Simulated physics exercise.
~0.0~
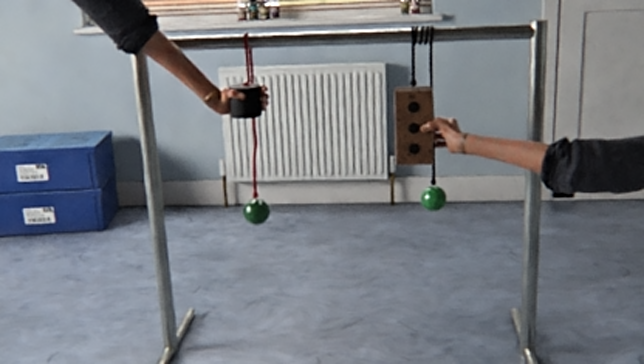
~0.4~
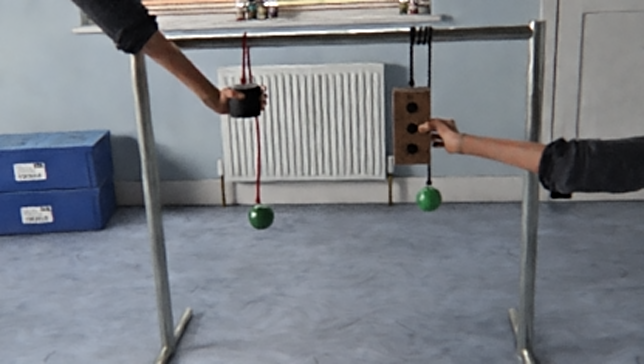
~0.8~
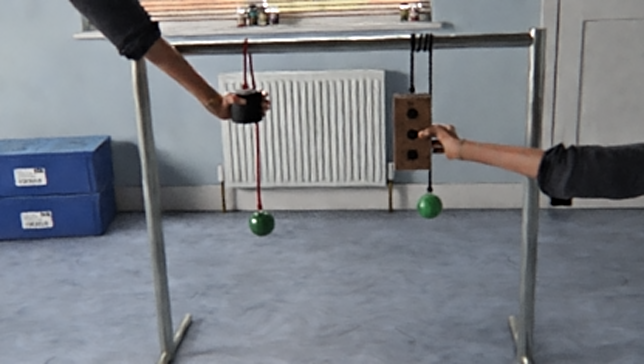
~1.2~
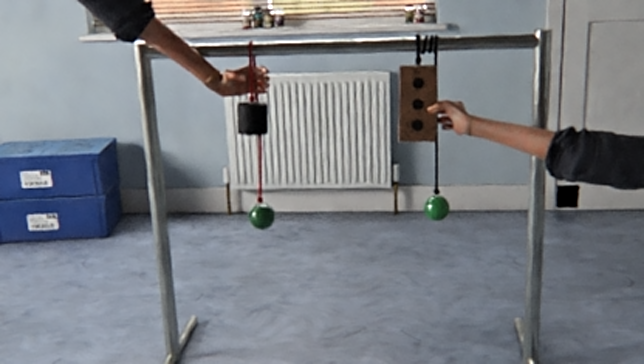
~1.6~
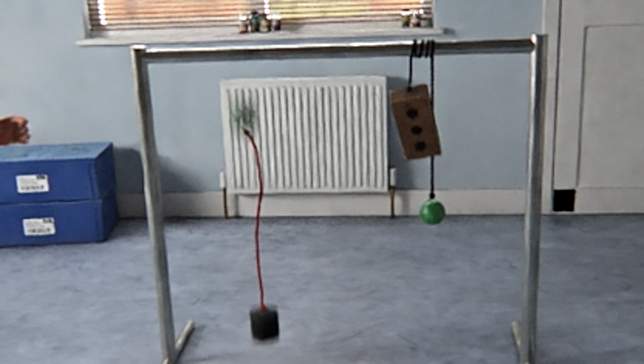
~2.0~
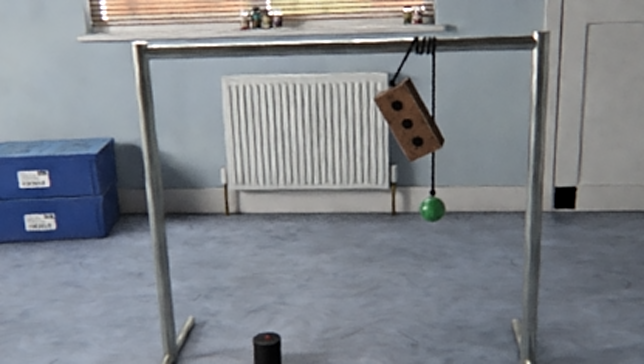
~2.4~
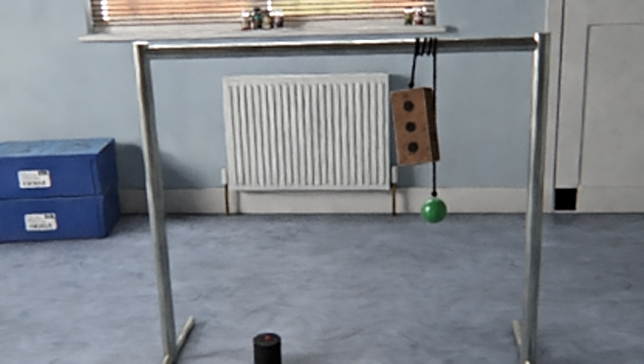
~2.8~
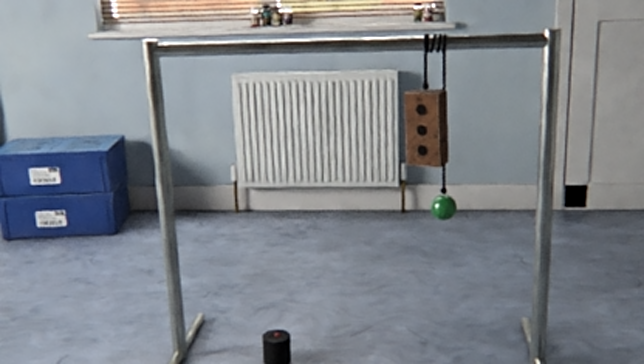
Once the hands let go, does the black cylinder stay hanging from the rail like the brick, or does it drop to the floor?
The black cylinder drops to the floor, pulling its red cord through, while the brick stays hanging from the rail.
